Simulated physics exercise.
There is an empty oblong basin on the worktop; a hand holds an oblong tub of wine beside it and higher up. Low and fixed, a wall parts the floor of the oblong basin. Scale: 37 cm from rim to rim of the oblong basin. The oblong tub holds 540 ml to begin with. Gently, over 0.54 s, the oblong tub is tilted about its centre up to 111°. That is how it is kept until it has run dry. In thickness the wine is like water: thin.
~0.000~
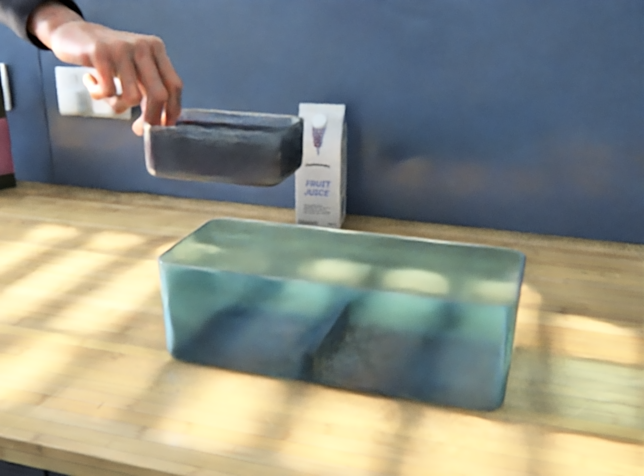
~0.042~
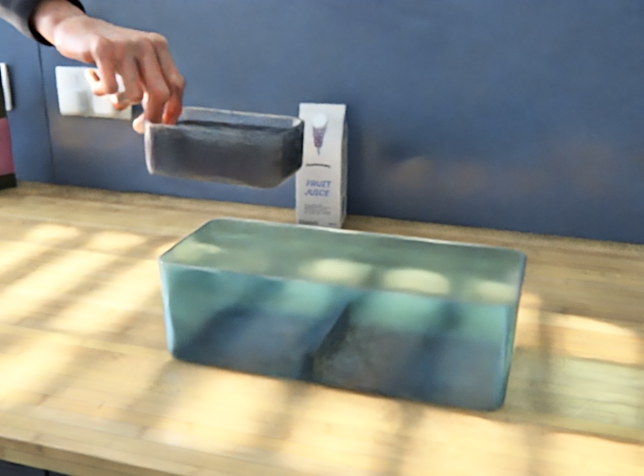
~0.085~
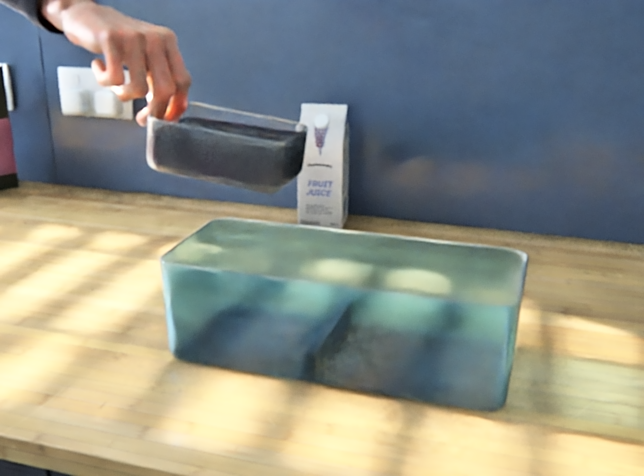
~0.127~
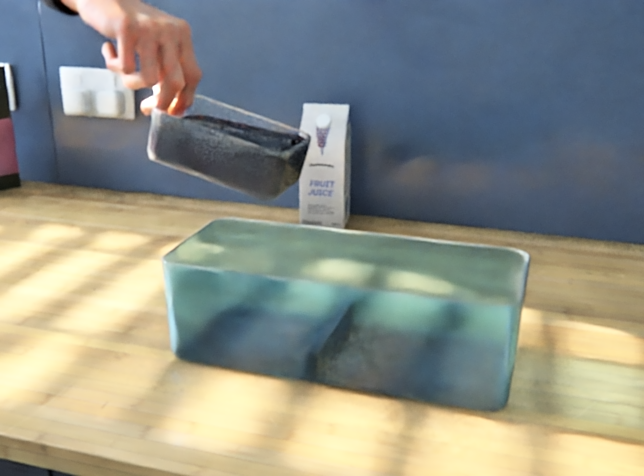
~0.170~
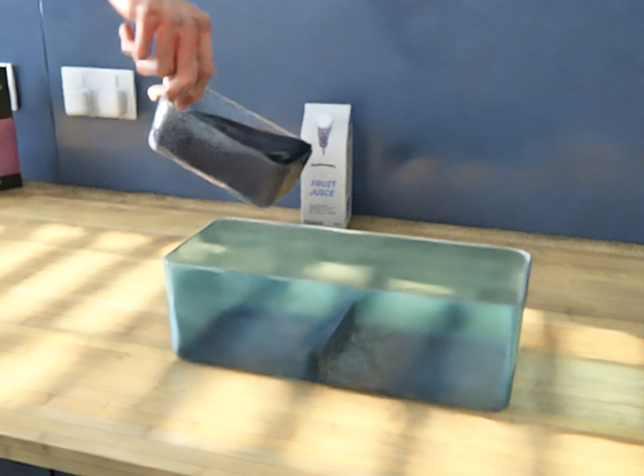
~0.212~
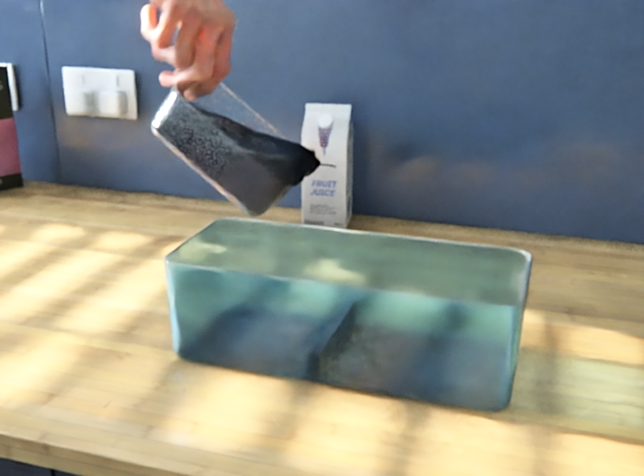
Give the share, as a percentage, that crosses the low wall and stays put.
Around 52 %.
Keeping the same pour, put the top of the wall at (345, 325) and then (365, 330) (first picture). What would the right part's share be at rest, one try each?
Some 25 in a hundred, then some 20 in a hundred.
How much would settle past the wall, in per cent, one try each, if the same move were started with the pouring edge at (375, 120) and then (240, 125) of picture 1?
Try 1: Approx. 80 %; try 2: Approx. 25 %.
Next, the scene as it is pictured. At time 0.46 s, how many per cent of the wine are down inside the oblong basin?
I reckon close to 78 percent of it.
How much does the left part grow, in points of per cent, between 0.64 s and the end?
Some 6 per cent.
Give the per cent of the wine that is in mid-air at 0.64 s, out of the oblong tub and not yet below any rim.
Some 6 per cent.
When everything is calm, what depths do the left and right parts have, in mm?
I'd say close to 10 mm on the left, close to 10 mm on the right.
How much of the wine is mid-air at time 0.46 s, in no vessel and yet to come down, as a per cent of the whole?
About 16 per cent.
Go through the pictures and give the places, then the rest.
Tilt 0°; pouring edge (292, 128); surface from (167, 127) to (292, 137); the oblong basin's rim runs from (186, 239) to (521, 279); the wall's top is at (329, 324), in the first frame.
Tilt 2°; pouring edge (293, 130); surface from (167, 126) to (293, 138), in the second frame.
Tilt 7°; pouring edge (296, 137); surface from (170, 123) to (296, 141), in the third frame.
Tilt 14°; pouring edge (299, 147); surface from (172, 121) to (299, 144), in the fourth frame.
Tilt 25°; pouring edge (300, 160); surface from (173, 117) to (300, 151); 3 per cent is over the edge, in the fifth frame.
Tilt 37°; pouring edge (297, 175); surface from (174, 113) to (280, 150); 10 per cent is over the edge, in the sixth frame.
Then, 0.46 s in, the tilt is 105° and 7 per cent is still to pour, 34 is left of the wall and 44 right of it.
Then, 0.64 s in, the tilt is 111° and 1 per cent is still to pour, 41 is left of the wall and 52 right of it.
Then, 0.83 s in, the tilt is 111° and 0 per cent is still to pour, 43 is left of the wall and 55 right of it.
Then, 1.04 s in, the tilt is 111° and 0 per cent is still to pour, 45 is left of the wall and 54 right of it.
Finally, 46 per cent lies left of the wall, 52 right of it and 2 outside.
